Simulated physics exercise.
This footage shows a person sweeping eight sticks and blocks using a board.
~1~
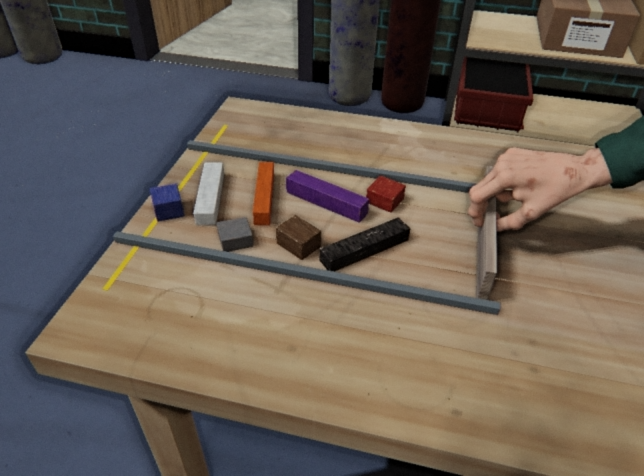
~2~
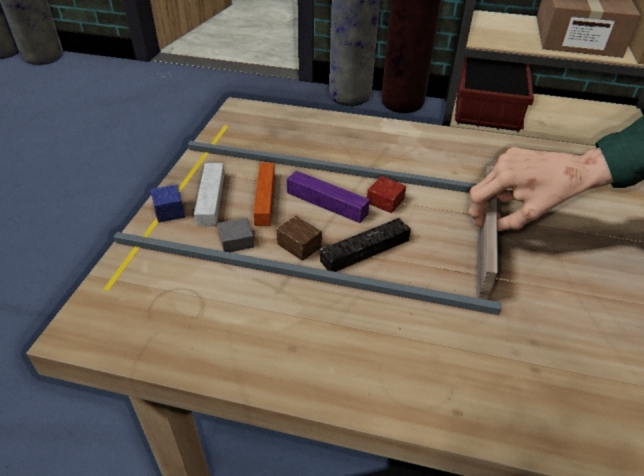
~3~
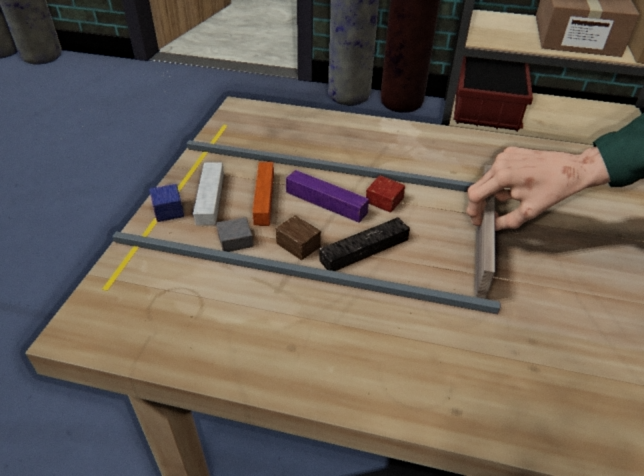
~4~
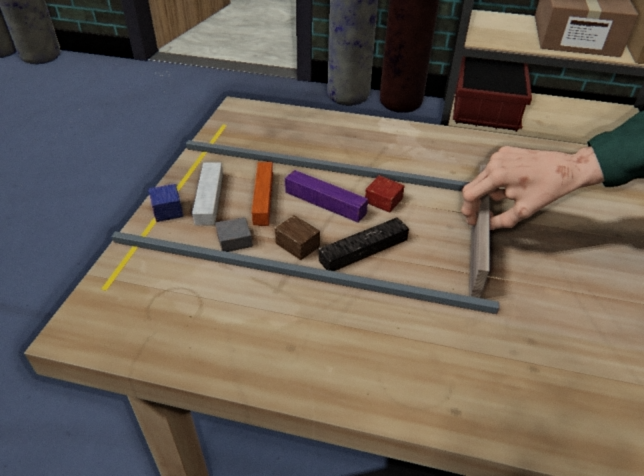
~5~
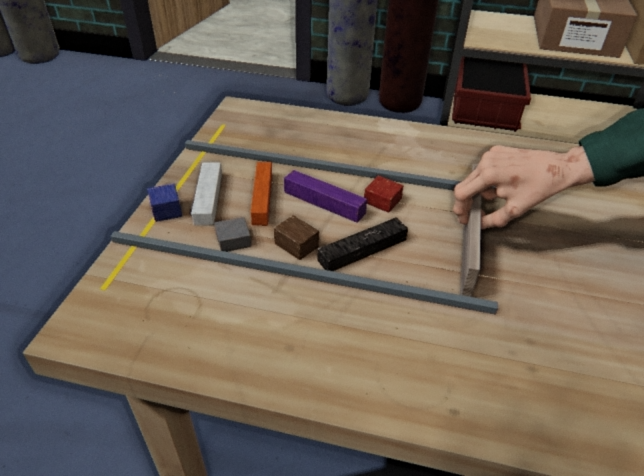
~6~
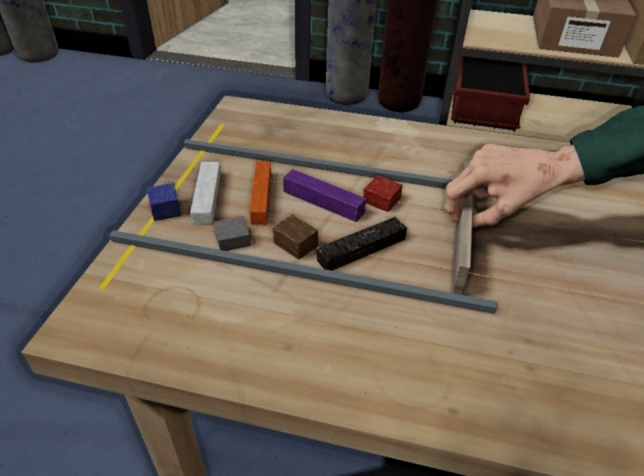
A hand in a dark green sleeve slides an upright board slowly a short way left between two grey rails on a wooden table, seen from above at an angle in a workshop. Blue, white, grey, orange, brown, purple, red and black pieces lie left of the board, near yellow tape at the far left. The pieces stay put on the table while the view shifts very slightly.
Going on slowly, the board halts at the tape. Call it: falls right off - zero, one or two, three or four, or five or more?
Call: Five or more.
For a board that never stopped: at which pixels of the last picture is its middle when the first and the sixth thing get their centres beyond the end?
The middle sits near (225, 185) at the first moment and near (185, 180) at the second.
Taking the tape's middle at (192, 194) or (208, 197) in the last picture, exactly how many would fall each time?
Floor count: 5; 3.
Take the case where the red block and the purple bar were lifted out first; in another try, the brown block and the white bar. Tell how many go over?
Count of fallen: 5 / 4.
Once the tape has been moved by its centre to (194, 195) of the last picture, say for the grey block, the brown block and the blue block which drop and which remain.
The grey block: It is gone. The brown block: It is still there. The blue block: It is gone.
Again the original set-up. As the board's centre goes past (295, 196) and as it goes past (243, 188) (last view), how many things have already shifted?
Counting first: 6, next 8.
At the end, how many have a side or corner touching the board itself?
2 in contact.
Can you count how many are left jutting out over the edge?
Looks like 1 of them.
A little later, none off yet; blue block at rest near (164, 202); white bar at rest near (207, 192); grey block at rest near (232, 234).
Next, none off yet; blue block at rest near (164, 202); white bar shifted a little near (190, 188); grey block shifted well along near (170, 226).
When it is over, the number that fall off is five or more; down, purple bar, brown block, orange bar, grey block, white bar and blue block.
